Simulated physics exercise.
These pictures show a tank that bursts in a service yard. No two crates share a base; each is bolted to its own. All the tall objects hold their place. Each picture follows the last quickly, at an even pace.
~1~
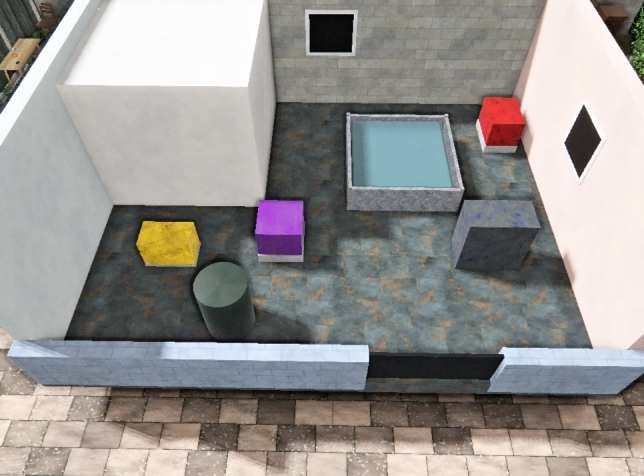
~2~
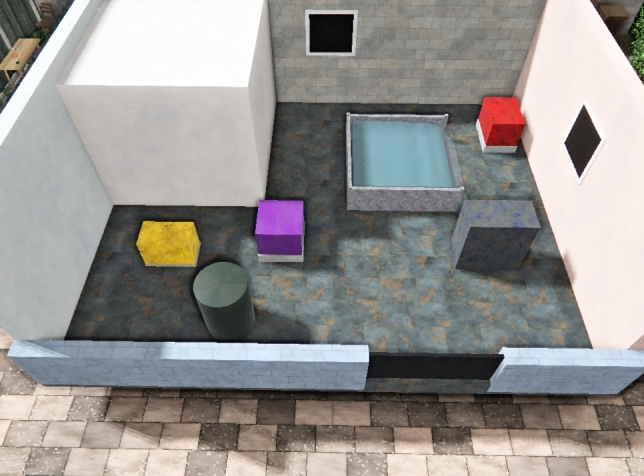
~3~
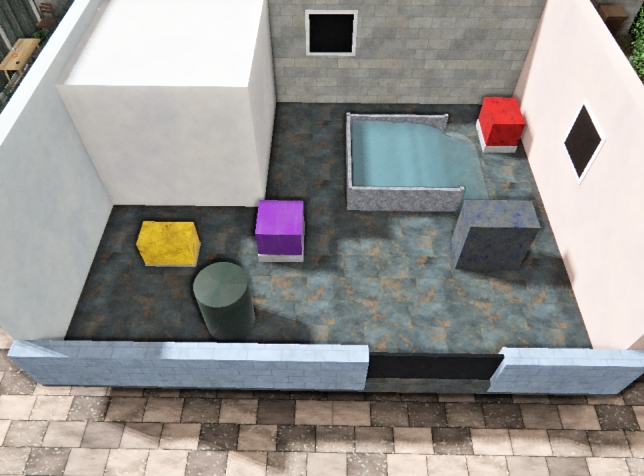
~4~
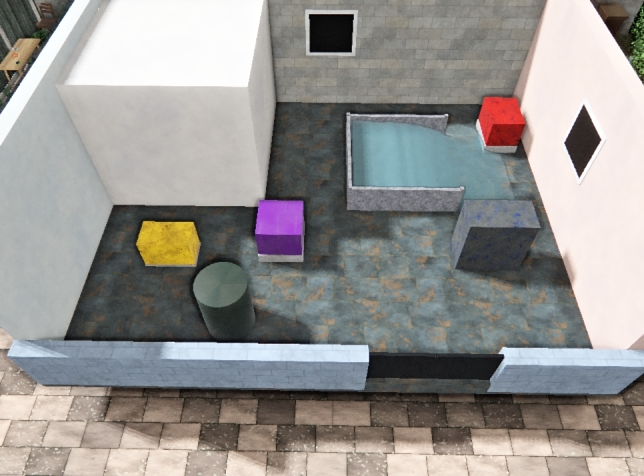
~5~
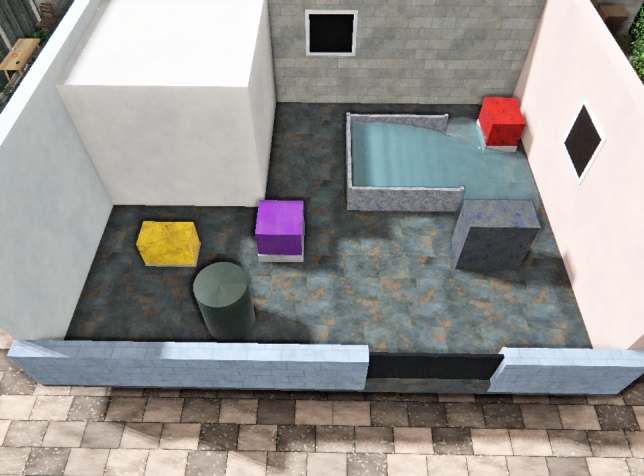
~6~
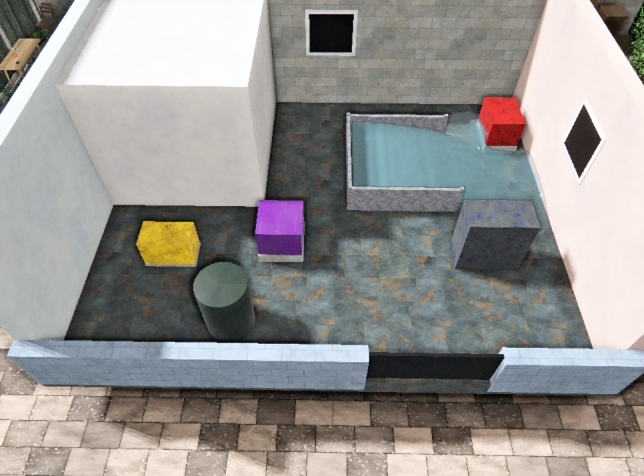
Water pours from the tank's open right side and spreads across the floor around the red crate.
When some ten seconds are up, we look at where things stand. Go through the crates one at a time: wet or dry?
The yellow crate has water on it afterwards. The red crate has water on it afterwards. The purple crate has no water on it afterwards.
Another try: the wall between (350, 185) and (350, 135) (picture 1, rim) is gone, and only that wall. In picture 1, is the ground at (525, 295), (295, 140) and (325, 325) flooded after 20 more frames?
In the order given, the spots are not soaked, swamped and swamped.
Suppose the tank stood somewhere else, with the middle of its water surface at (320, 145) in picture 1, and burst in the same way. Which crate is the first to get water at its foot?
My pick is the crate marked red.
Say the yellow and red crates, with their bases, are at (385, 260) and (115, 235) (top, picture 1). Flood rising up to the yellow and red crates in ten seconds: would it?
The yellow crate crate is flooded; the red crate crate is not reached.
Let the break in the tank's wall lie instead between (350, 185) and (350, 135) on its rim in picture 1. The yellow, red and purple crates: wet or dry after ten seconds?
Result: Yellow crate is swamped; red crate is not reached; purple crate is swamped.
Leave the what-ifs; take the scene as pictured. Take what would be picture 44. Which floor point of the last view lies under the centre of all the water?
About (413, 205).
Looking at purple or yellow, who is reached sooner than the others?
That's the crate marked purple.
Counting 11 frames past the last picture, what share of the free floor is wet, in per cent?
I reckon 25 per cent or so.
A moment on, water covers 15 % of the floor; the yellow crate not reached, the red crate water round its plinth, the purple crate not reached.
Next, water covers 25 % of the floor; the yellow crate not reached, the red crate water round its plinth, the purple crate not reached.
Then, water covers 40 % of the floor; the yellow crate not reached, the red crate water round its plinth, the purple crate not reached.
Later, water covers 75 % of the floor; the yellow crate not reached, the red crate water round its plinth, the purple crate water round its plinth.
In the end, water covers 100 % of the floor; the yellow crate was topped, the red crate was topped, the purple crate stayed above the water.
